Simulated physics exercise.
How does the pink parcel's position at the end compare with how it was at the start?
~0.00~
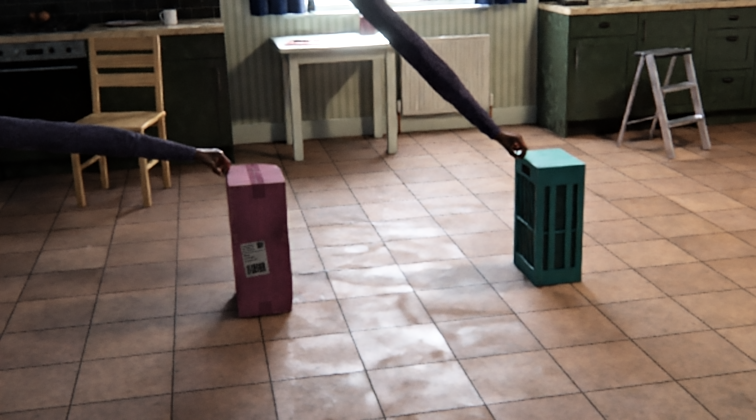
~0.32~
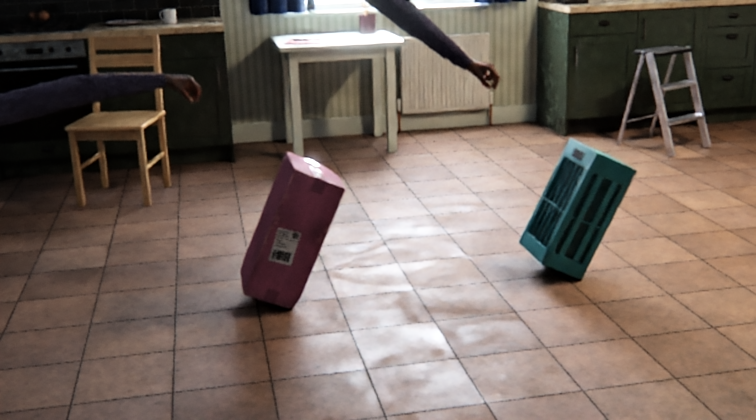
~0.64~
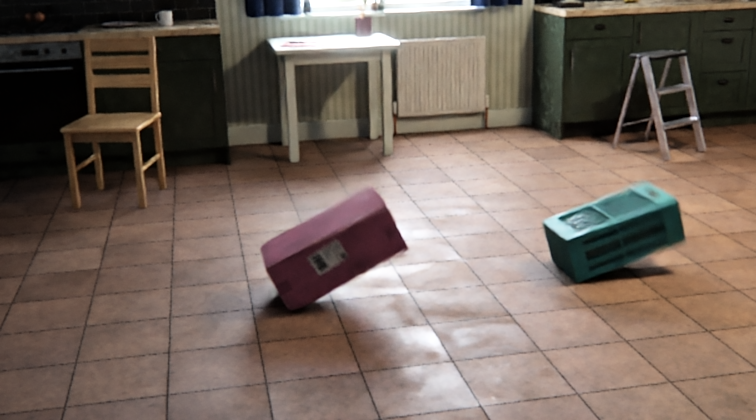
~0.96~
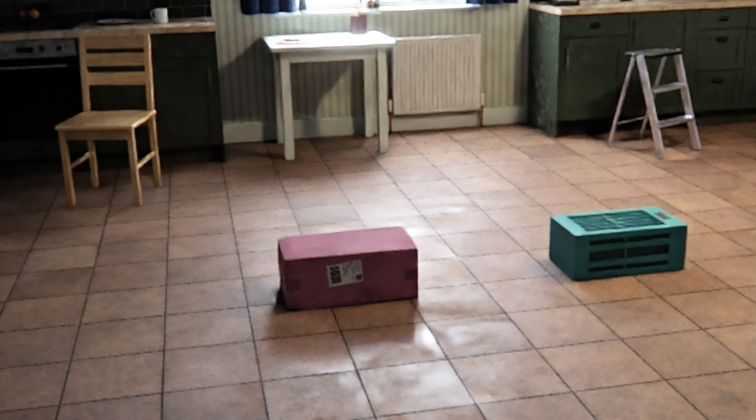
At the start the pink parcel stood upright on the tiles, but by the end it was lying on its side.
Two outstretched arms pushed a tall pink parcel and a turquoise crate near their tops on a tiled kitchen floor, then let go and drew back. Both tipped over to the right and ended up lying on their sides.
